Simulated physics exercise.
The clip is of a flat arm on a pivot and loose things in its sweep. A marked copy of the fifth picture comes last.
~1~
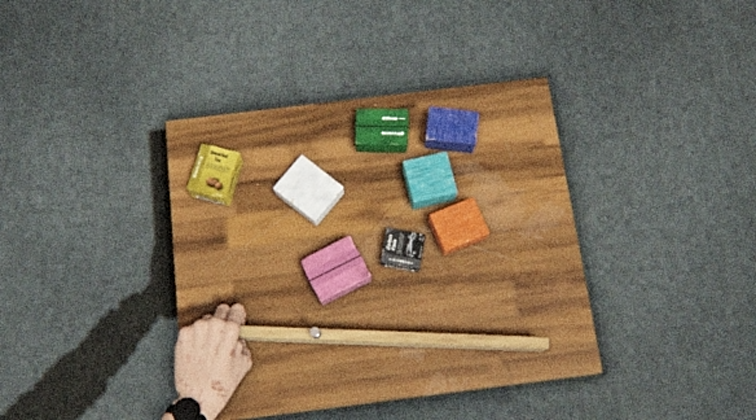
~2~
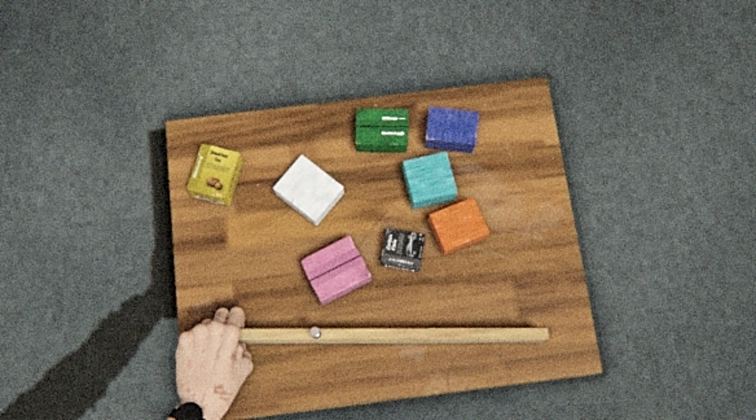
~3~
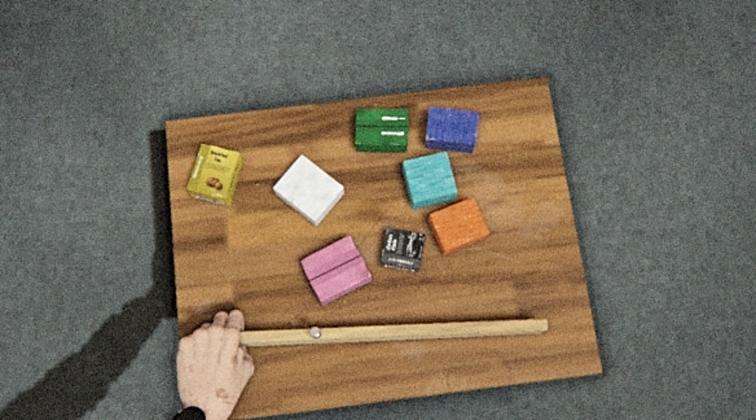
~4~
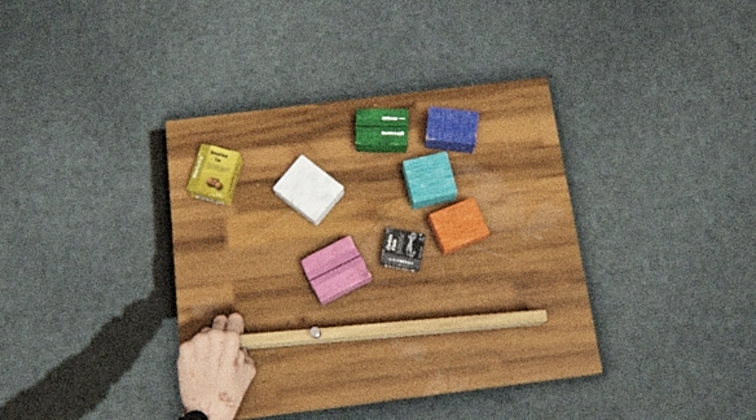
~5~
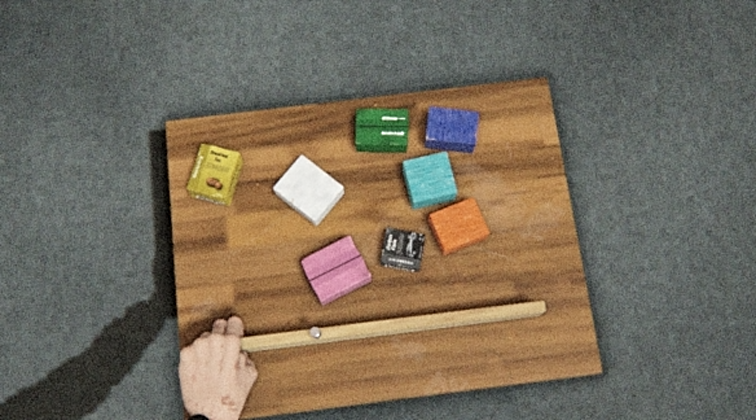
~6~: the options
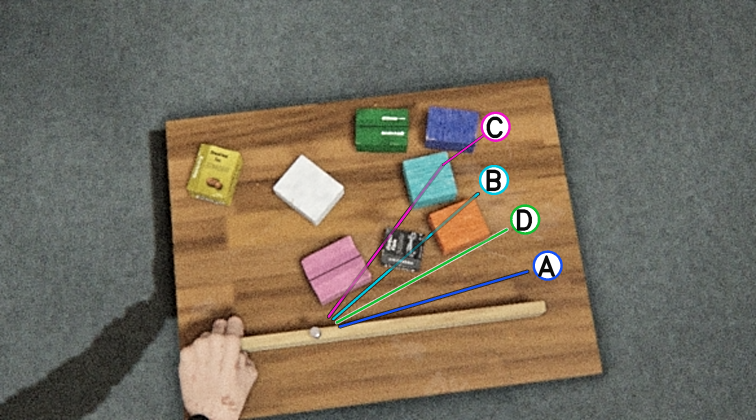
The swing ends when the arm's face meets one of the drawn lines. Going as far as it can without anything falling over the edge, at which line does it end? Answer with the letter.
Nothing falls up to C.
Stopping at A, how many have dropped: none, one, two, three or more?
By then, none.
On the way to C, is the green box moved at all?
Yes.
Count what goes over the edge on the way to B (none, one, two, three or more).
In all, none.
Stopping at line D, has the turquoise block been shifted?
By then, no.
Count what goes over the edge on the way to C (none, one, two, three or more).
By then, none.
On the marked copy, A at (435, 299); B at (407, 255); C at (387, 239); D at (423, 275).
Following C. Soon after the start, arm (426, 285); green box (382, 131); yellow packet (216, 175).
Later, arm (406, 255); green box (377, 127); turquoise block (407, 167).
In the end, arm (388, 239); green box (345, 106); turquoise block (375, 151); nothing has fallen.
As for the rest, A is safe but short; B is safe but short; D is safe but short.
